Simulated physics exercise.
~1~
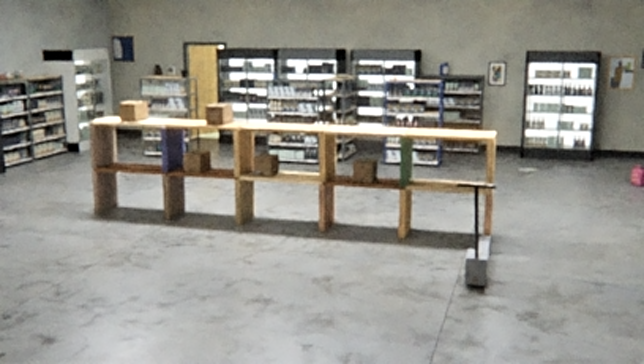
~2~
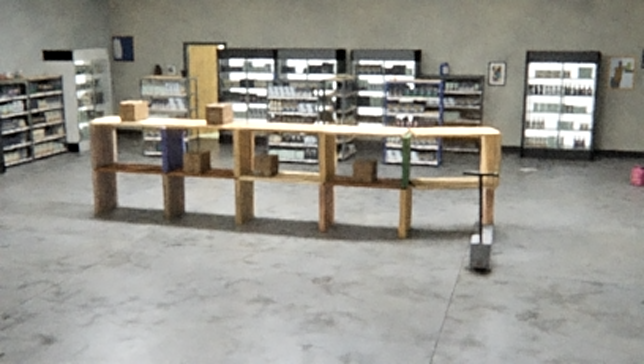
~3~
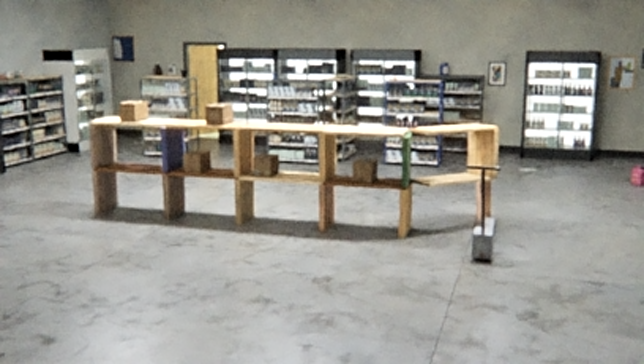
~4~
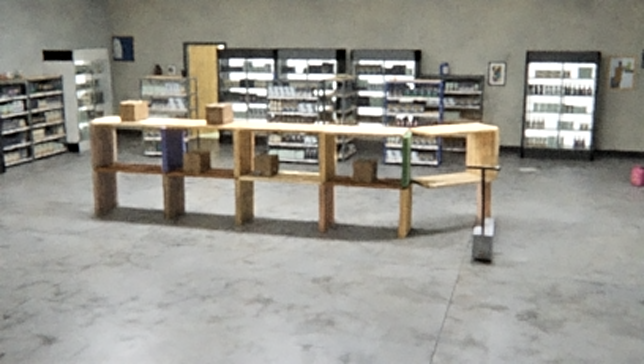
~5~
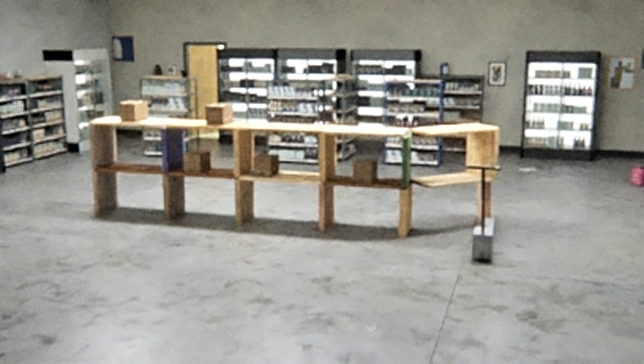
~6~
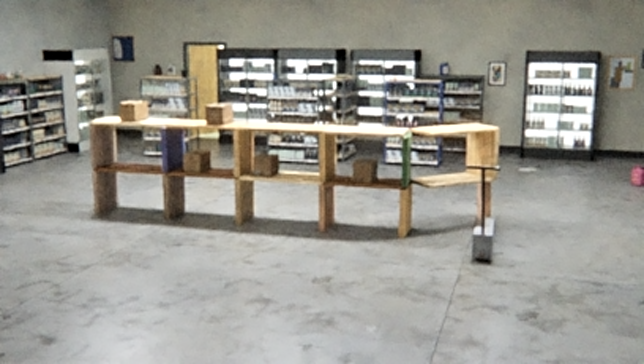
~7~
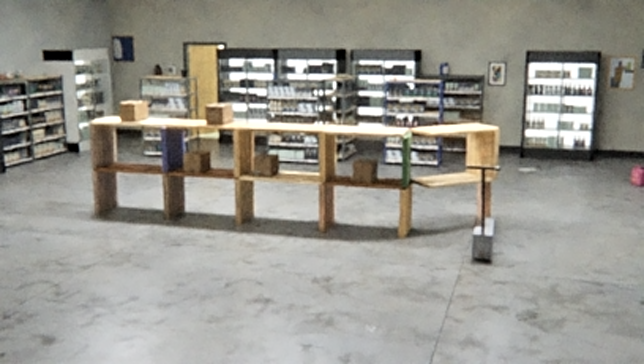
To begin with, a long two-tier rack of wooden boards and uprights, one marked blue and another green, stands in a room lined with stocked shelves, with small boxes resting on it. A narrow floor jack sits at the base of the upright at the right end. The jack moves away from the viewer, pushing that upright back and skewing the boards of the last bay. Then the jack stops, and everything holds still. The rack ends up standing, its right end bent backward, with the boxes, blue upright and green upright still in place.
